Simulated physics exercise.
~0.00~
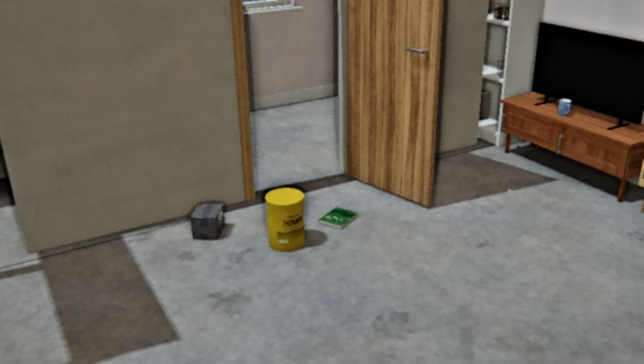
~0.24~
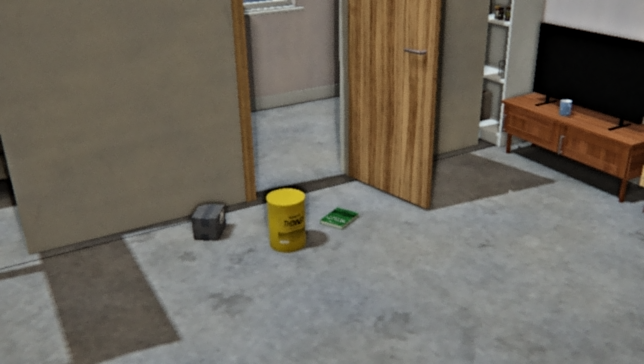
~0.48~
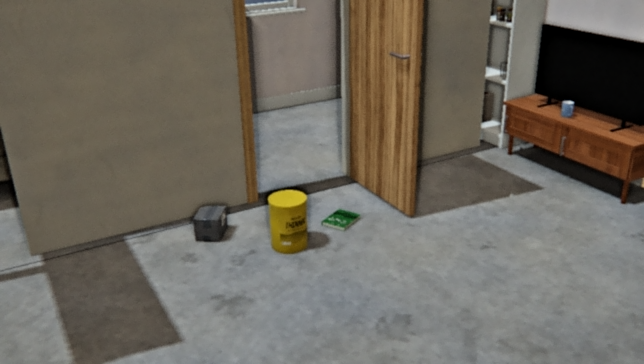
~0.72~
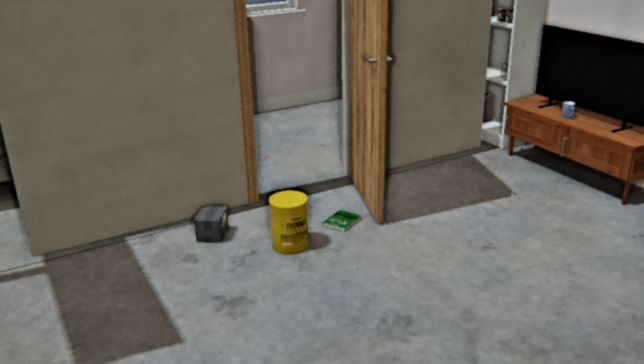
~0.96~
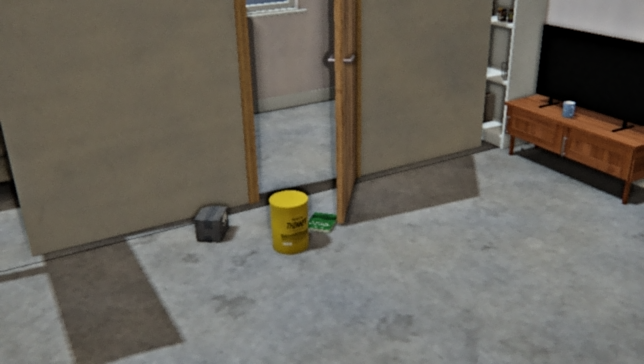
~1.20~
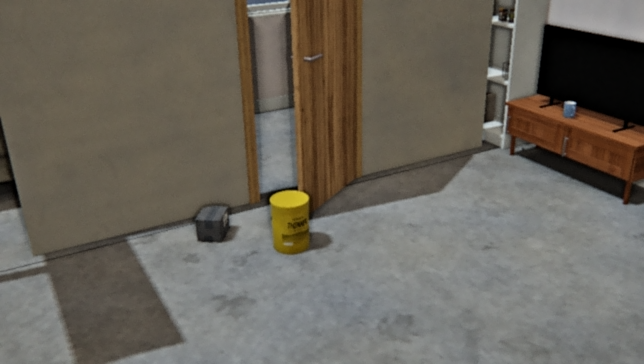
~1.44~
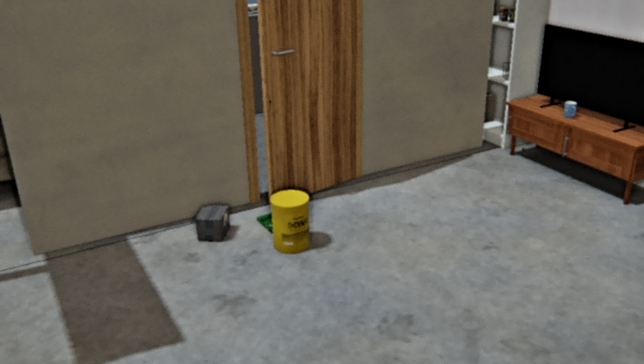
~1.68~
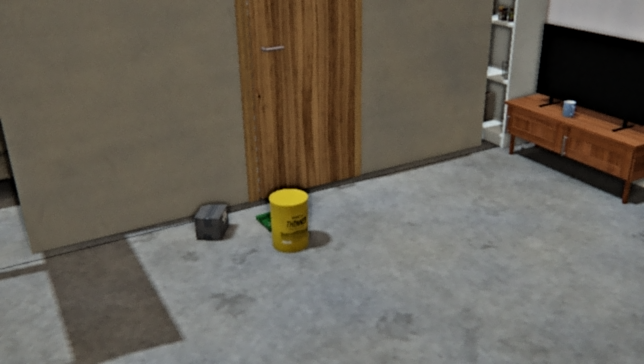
At the start, a wooden door stands wide open in a grey-floored room, with a grey parcel, a yellow pail and a green book on the floor near the doorway. The door begins to swing toward its frame, with nobody in view. As it comes round to the book, the book shifts left toward the pail, then drops out of sight as the door keeps closing. The book reappears farther left, partly hidden behind the pail, with the door nearly closed. Finally the door is fully shut, while the pail and parcel remain where they were.
